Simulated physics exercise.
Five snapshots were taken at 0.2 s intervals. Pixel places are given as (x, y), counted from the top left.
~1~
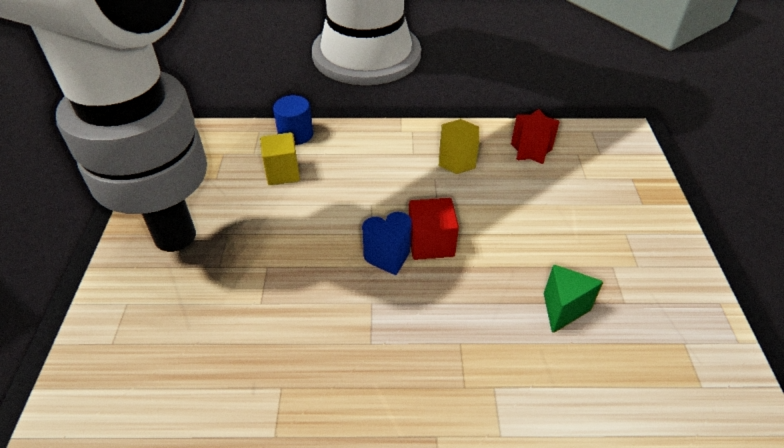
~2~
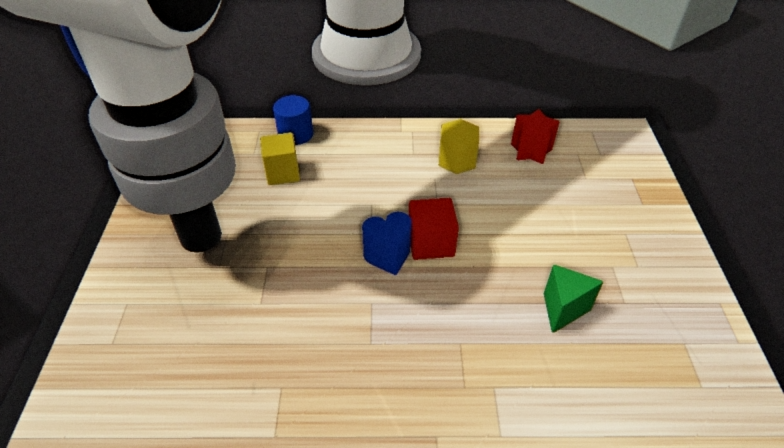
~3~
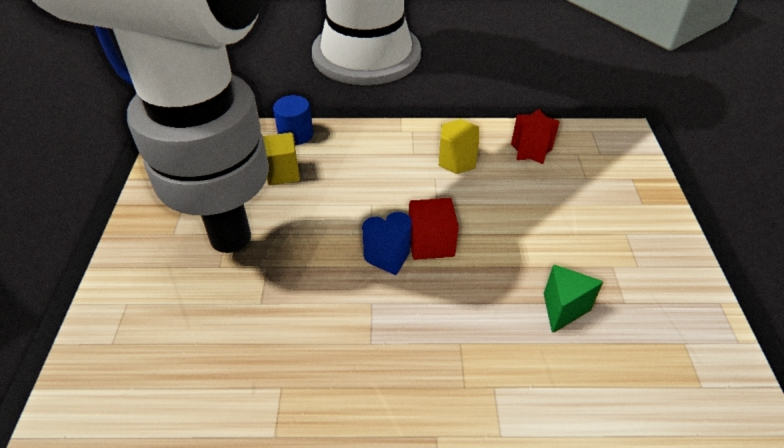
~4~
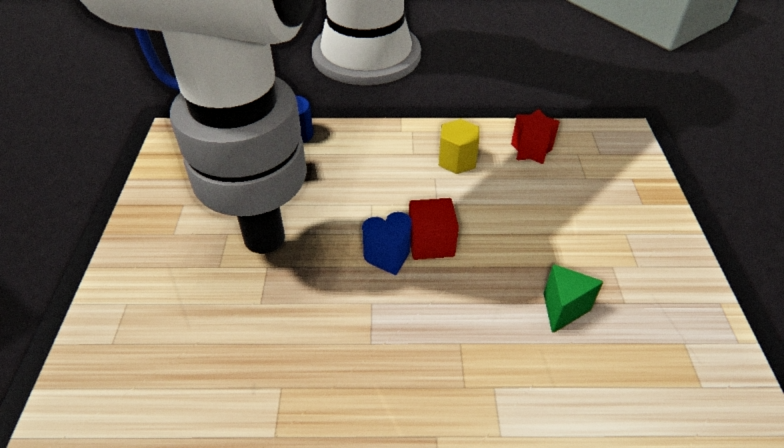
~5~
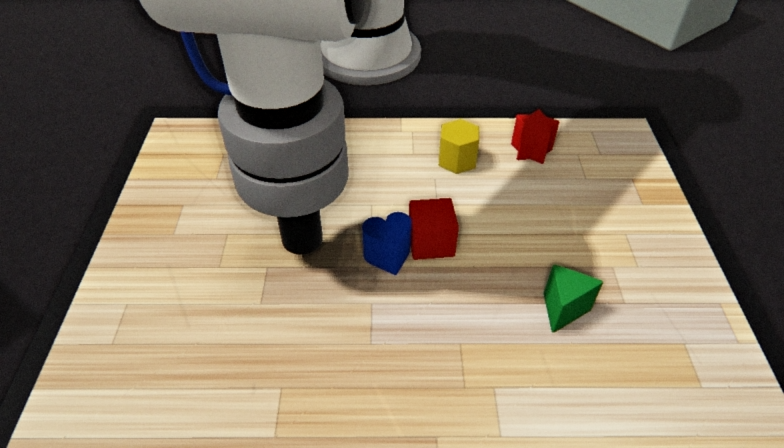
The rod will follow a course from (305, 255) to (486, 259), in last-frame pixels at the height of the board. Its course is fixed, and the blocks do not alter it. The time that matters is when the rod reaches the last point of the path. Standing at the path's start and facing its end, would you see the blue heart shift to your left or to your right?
Toward the right.
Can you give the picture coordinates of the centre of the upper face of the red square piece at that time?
Close to (495, 199).
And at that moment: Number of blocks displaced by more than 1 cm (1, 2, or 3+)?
By the end, two blocks will have moved.
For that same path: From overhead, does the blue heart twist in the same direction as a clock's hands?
That would be a yes.
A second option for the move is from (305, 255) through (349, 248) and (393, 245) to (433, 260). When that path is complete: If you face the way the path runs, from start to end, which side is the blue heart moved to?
Right side.
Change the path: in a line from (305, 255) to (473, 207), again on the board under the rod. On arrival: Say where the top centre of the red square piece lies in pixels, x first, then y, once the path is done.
Around pixel (467, 214).
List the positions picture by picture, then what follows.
Rod tip at (176, 237); block tops, blue heart at (388, 227); red square piece at (434, 213); green triangular piece at (574, 283), in the first frame.
Rod at (201, 238); blocks unchanged, in the second frame.
Rod at (231, 238); blocks unchanged, in the third frame.
Rod at (265, 239); blocks unchanged, in the fourth frame.
Rod at (303, 240); blue heart at (388, 227); red square piece at (434, 213); green triangular piece at (574, 283), in the fifth frame.
What follows on the original path. One third of the way, rod at (367, 241); blue heart at (413, 229); red square piece at (453, 211), turned 20° anticlockwise.
Two thirds of the way, rod at (429, 242); blue heart at (473, 242), turned 40° clockwise; red square piece at (474, 208), turned 55° anticlockwise.
At the end, rod at (489, 244); blue heart at (518, 257), turned 110° clockwise; red square piece at (495, 199), turned 75° anticlockwise; green triangular piece in place.
